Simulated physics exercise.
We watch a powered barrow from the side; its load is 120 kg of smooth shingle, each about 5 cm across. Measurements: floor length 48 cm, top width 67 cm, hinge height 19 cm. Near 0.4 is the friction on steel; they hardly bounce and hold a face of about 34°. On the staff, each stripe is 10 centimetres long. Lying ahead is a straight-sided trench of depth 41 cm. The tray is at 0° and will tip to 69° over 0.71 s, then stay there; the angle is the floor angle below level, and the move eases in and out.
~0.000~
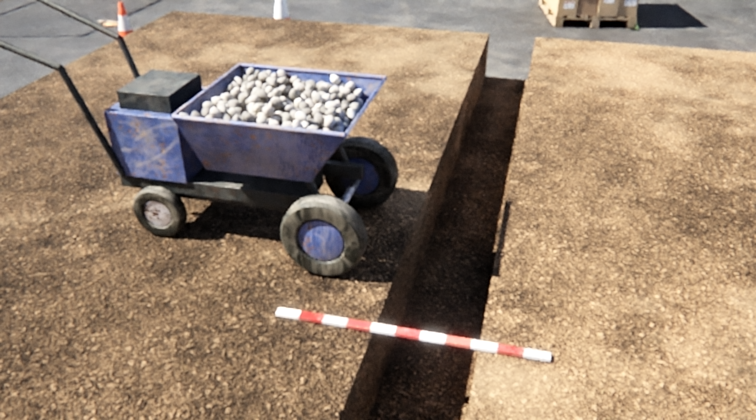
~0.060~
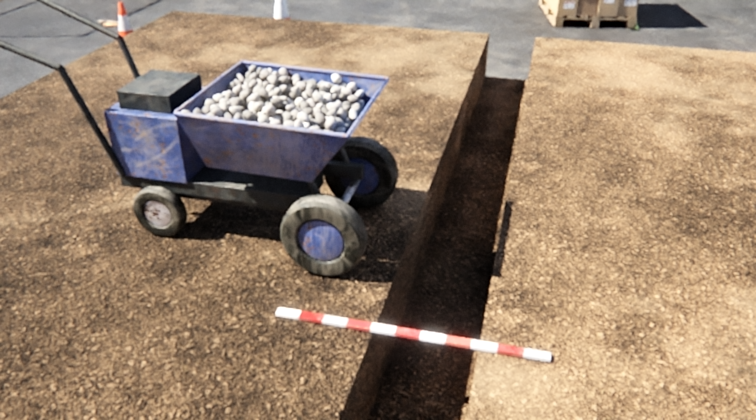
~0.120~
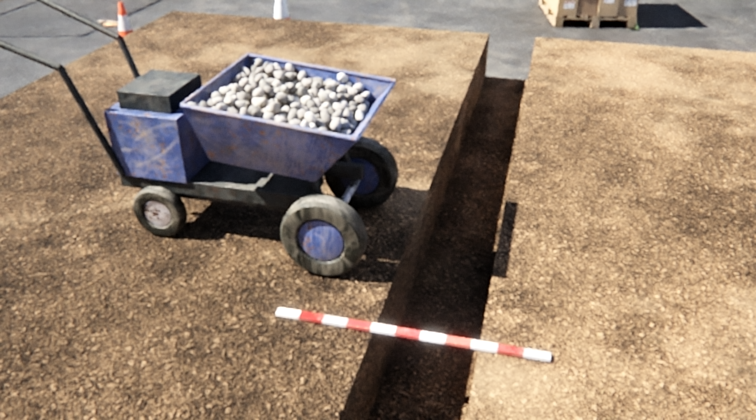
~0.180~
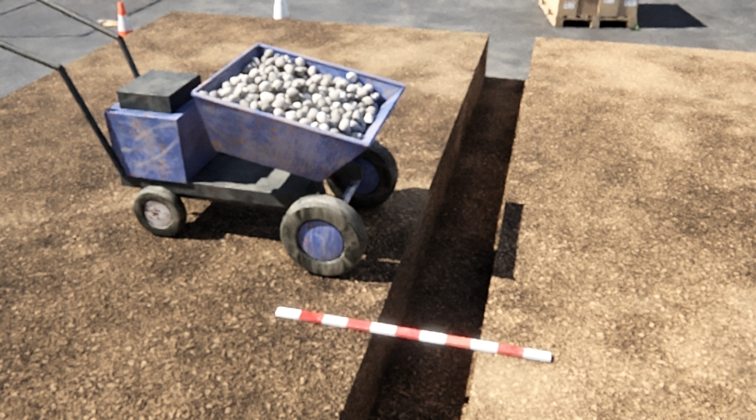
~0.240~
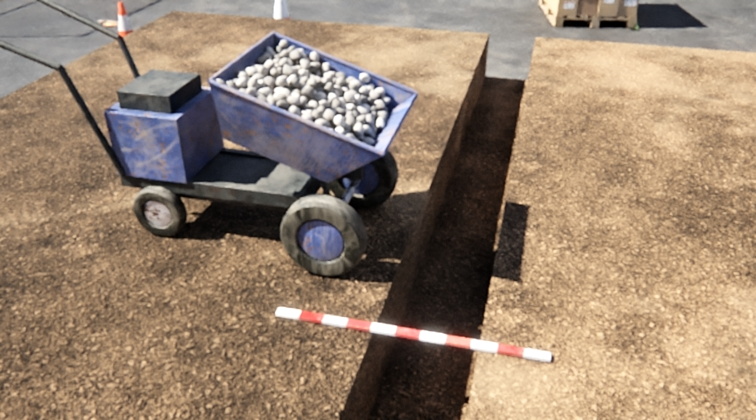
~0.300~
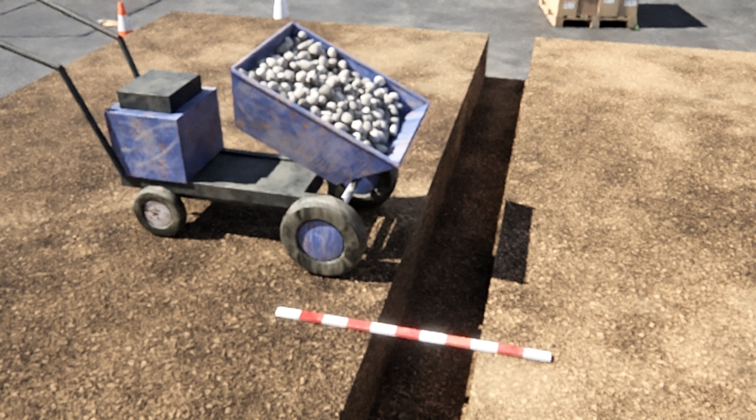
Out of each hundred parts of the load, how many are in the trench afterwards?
About 41 out of 100.
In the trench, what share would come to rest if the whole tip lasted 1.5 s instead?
It would come to roughly 60 per cent.
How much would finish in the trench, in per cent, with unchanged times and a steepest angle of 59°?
It comes out at about 40 percent.
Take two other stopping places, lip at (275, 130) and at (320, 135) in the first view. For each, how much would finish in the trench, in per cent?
I'd expect close to 100 per cent at the first and 65 per cent at the second.
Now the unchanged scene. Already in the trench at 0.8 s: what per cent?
15 per cent or so by then.
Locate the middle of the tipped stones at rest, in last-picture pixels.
Look at roughly (521, 259).
After 0.5 s the floor is at 58°; 100 % in the tray; the foremost stones are at (434, 191).
After 0.8 s the floor is at 69°; 61 % in the tray, 17 % in the trench, 22 % past the trench; the foremost stones are at (540, 271).
After 1.2 s the floor is at 69°; 17 % in the tray, 25 % in the trench, 58 % past the trench; the foremost stones are at (718, 284).
After 3.1 s the floor is at 69°; 0 % in the tray, 41 % in the trench, 59 % past the trench; the foremost stones are past the picture's edge.
